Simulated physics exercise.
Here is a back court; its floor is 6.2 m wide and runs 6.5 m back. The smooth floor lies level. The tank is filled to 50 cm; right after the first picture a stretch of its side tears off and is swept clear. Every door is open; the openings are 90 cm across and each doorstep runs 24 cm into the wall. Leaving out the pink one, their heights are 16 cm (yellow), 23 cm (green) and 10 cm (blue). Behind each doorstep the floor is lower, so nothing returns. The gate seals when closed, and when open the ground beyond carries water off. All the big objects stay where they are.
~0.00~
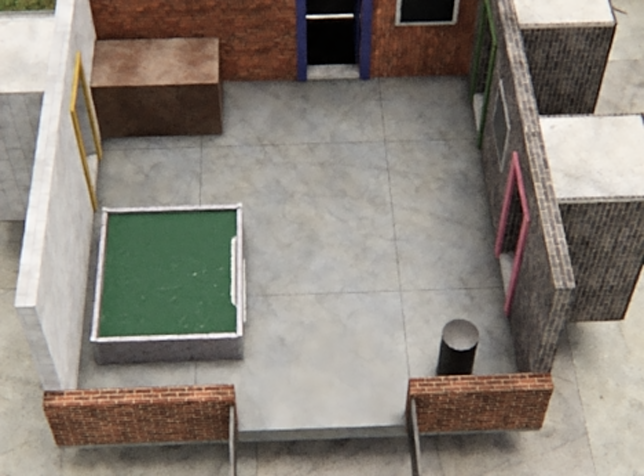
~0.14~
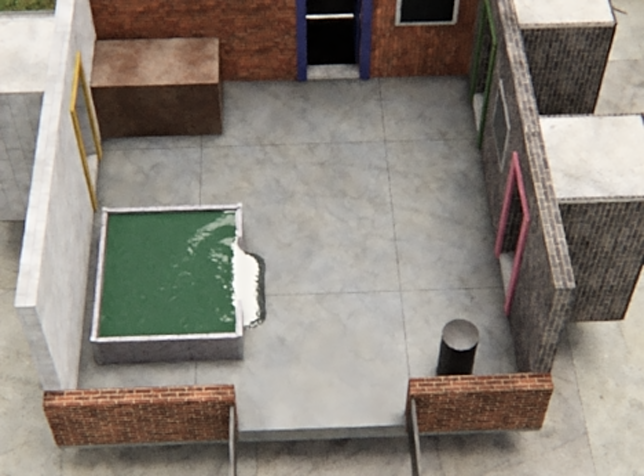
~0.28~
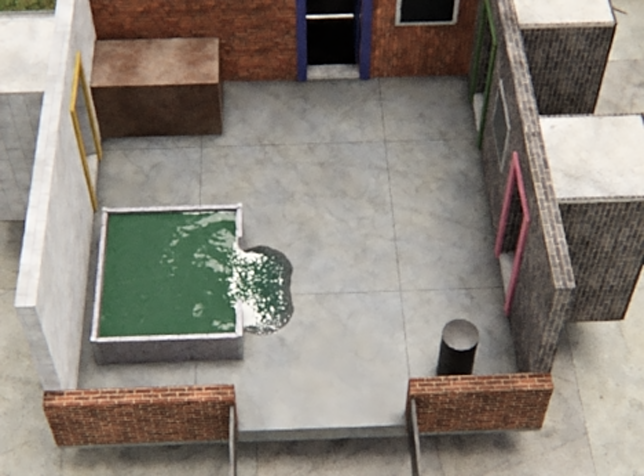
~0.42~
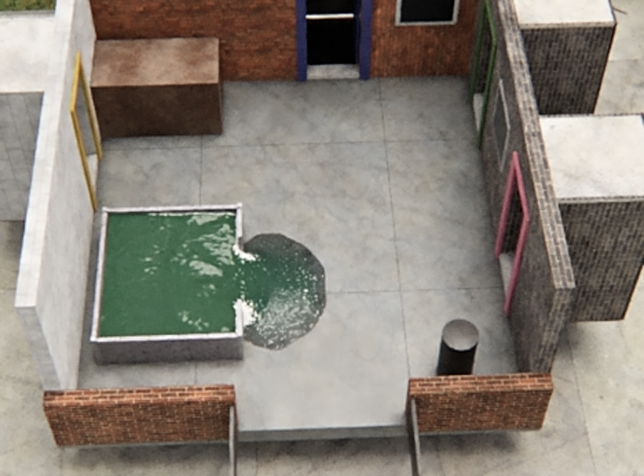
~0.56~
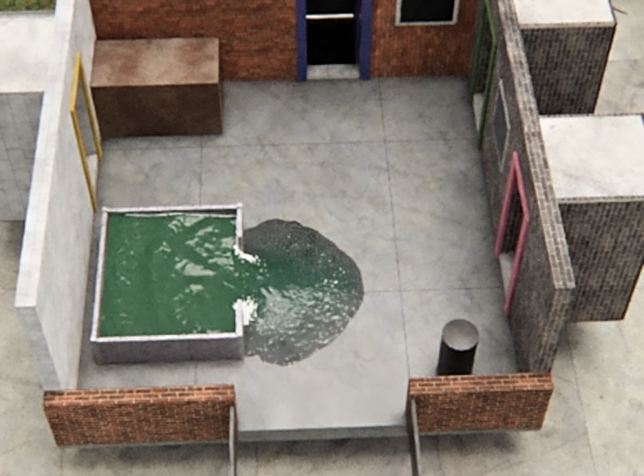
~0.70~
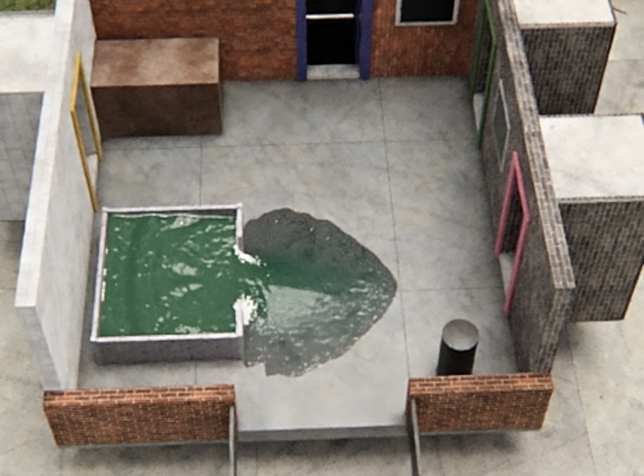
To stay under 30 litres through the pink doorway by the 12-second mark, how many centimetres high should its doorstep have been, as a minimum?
Close to 13.5 cm is just enough.
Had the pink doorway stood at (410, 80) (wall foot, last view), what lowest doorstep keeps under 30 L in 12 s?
About 8.5 cm.
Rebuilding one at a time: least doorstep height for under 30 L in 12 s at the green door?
Roughly 6.0 cm at green.
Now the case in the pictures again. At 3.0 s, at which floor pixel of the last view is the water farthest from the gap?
Near (466, 82).
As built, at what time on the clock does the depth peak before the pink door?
Near 2.8 s.
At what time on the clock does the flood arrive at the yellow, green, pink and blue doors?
Yellow 11.5 s, green 2.6 s, pink 1.2 s, blue 4.5 s.
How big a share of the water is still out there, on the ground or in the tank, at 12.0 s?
Some 86 per cent remains.
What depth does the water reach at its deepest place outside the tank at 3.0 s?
Roughly 24 cm.
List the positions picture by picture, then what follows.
In the first picture, still water, 50 cm deep, in the tank at (170, 273); the pink door at (512, 241) is dry.
In the second picture, water pours out at (239, 285) and has run 0.3 m, to (258, 320); about 9 cm deep outside, 50 cm at the back.
In the third picture, the gap is at (239, 286), the front 0.7 m out at (286, 312); the back of the tank holds 50 cm.
In the fourth picture, water pours out at (239, 286) and has run 1.2 m, to (319, 304); about 7 cm deep outside, 50 cm at the back.
In the fifth picture, the front is at (355, 300), 1.7 m from the gap at (239, 286); 2.8 m2 of floor is wet, 50 cm left at the back.
In the sixth picture, the gap is at (239, 285), the front 2.2 m out at (390, 285); the back of the tank holds 47 cm; the pink door at (512, 241), 3.9 m from the gap, is still 1.7 m from the nearest water.
After 1.4 s water covers 30 % of the floor, deepest (30 cm) near (245, 287); 4 cm at the pink door, 0 litres in over its 14 cm doorstep.
After 3.0 s water covers 50 % of the floor, deepest (24 cm) near (517, 393); 18 cm at the pink door, 14 litres in over its 14 cm doorstep.
After 12.0 s water covers 90 % of the floor, deepest (16 cm) near (106, 85); 5 cm at the pink door, 24 litres in over its 14 cm doorstep.
At the pink door as built, the water arrived by 1.3 s and peaked near 20 cm at 2.8 s.
With a doorstep of 12 cm, 46 litres would have come in within the 12 s; with 16 cm, 10 litres. So under 30 litres takes about 13.5 cm.
